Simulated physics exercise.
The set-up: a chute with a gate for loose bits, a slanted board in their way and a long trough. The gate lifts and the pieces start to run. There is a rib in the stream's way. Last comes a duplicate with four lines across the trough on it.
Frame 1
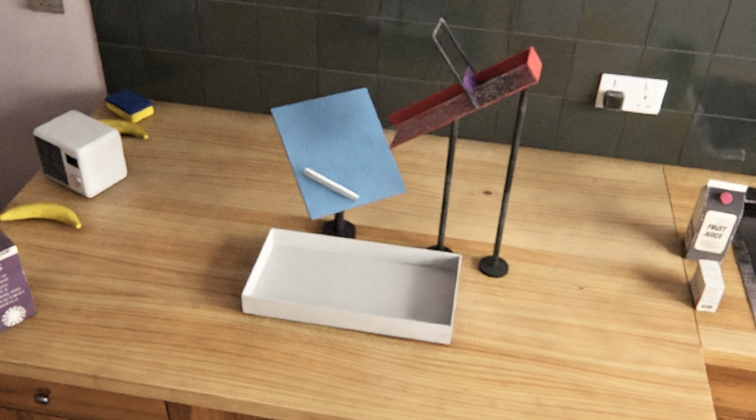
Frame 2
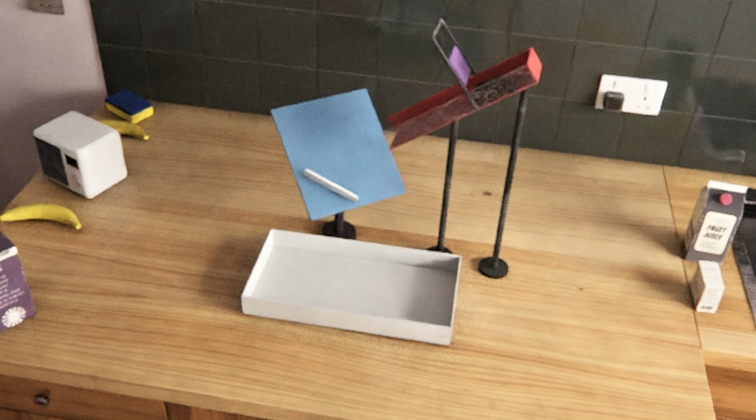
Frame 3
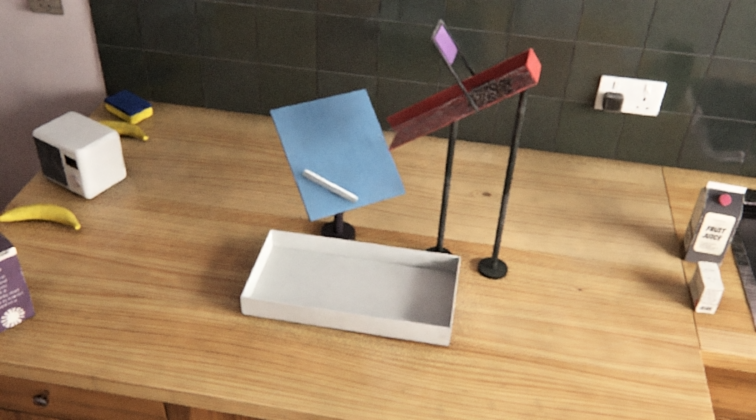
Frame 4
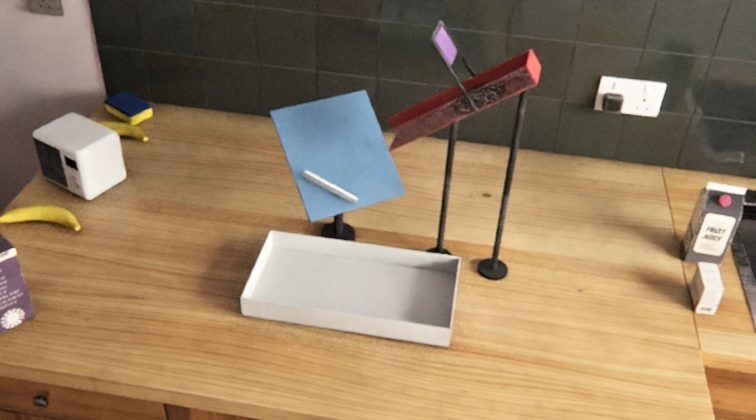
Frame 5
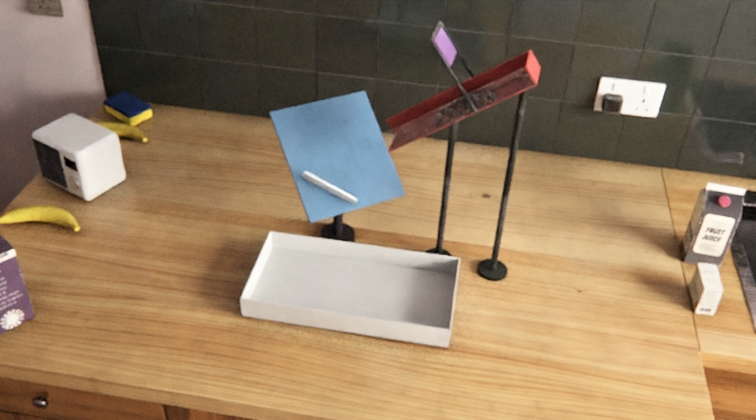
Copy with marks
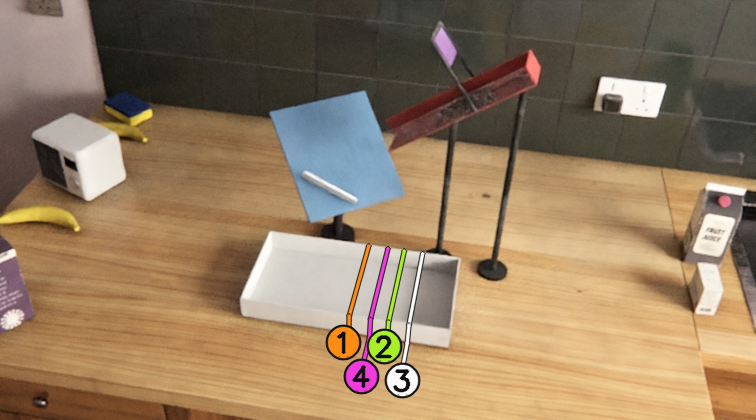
Red chute on black stands above a blue slanted board and white trough, its purple gate lifting and dark bits creeping downward.
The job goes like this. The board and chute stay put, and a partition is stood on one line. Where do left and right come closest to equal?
I would pick line 4.
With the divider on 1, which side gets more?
The right side.
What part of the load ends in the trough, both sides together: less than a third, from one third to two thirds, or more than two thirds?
More than two thirds.
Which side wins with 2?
Left.
On the marked copy, line 1 crosses the front rim at (349, 315); line 2 crosses the front rim at (388, 321); line 3 crosses the front rim at (409, 324); line 4 crosses the front rim at (370, 318).
If 1 is chosen, of what is caught, only a few on the left of the divider, all but a few on the right.
If 2 is chosen, of what is caught, all but a few on the left of the divider, only a few on the right.
If 3 is chosen, of what is caught, all but a few on the left of the divider, only a few on the right.
If 4 is chosen, of what is caught, close to two thirds on the left of the divider, close to a third on the right.
